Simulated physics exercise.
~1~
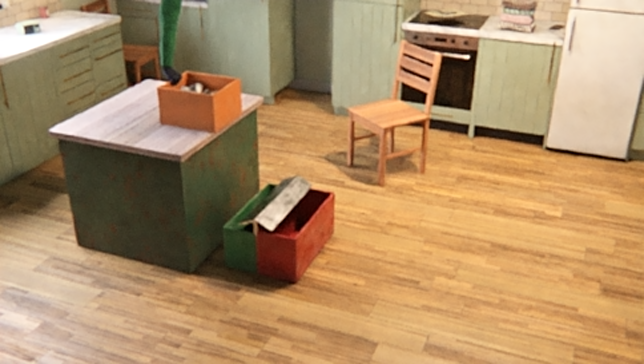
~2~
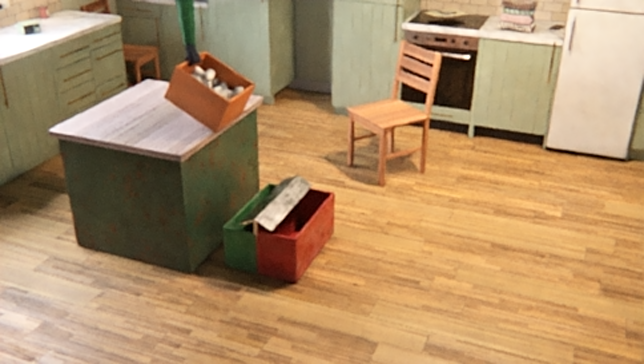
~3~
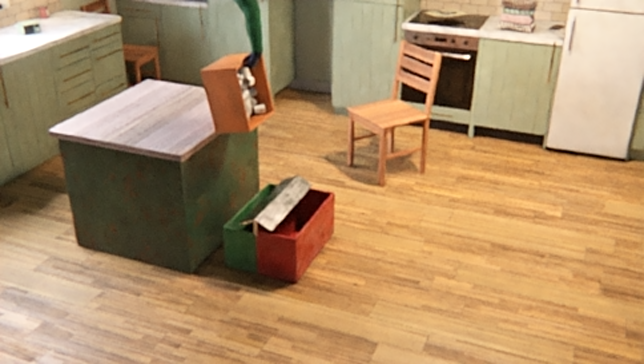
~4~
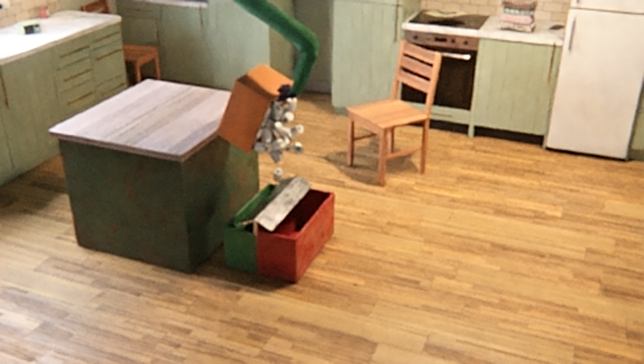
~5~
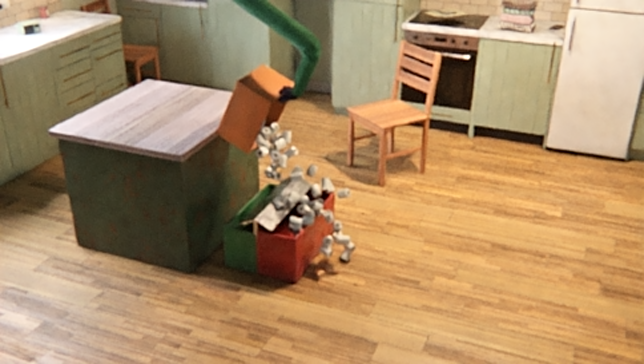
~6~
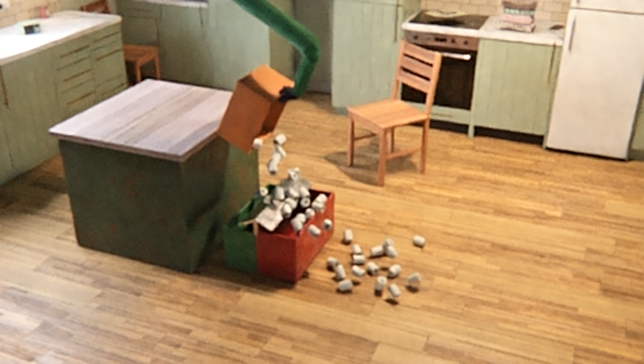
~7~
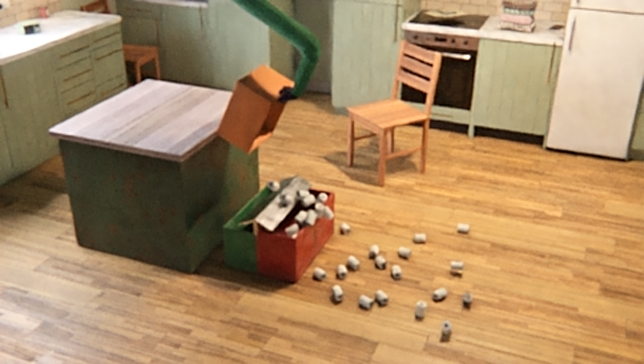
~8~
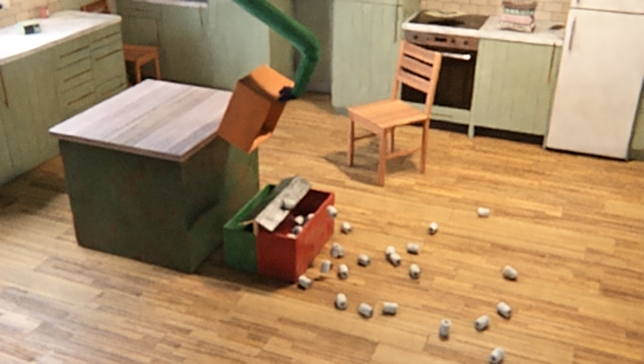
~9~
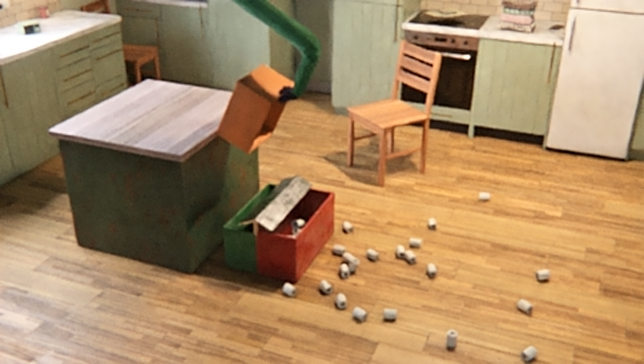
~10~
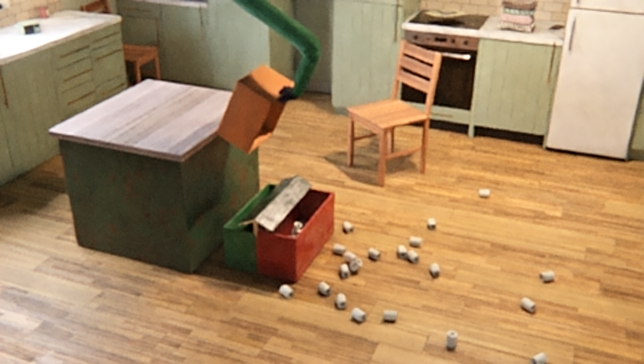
The clip opens in a kitchen, where an orange tote of pale rolls sits on a wooden-topped bench beside joined green and red totes on the floor. A green arm lifts the orange tote and swings it right, tipping it over the bench's edge. Held steeply tilted, it spills the rolls in a stream onto the splitter and red tote. Many bounce or tumble past the red side and scatter across the floor toward the right. They slow and settle, leaving the orange tote hanging tilted and numerous rolls strewn beyond the red tote.
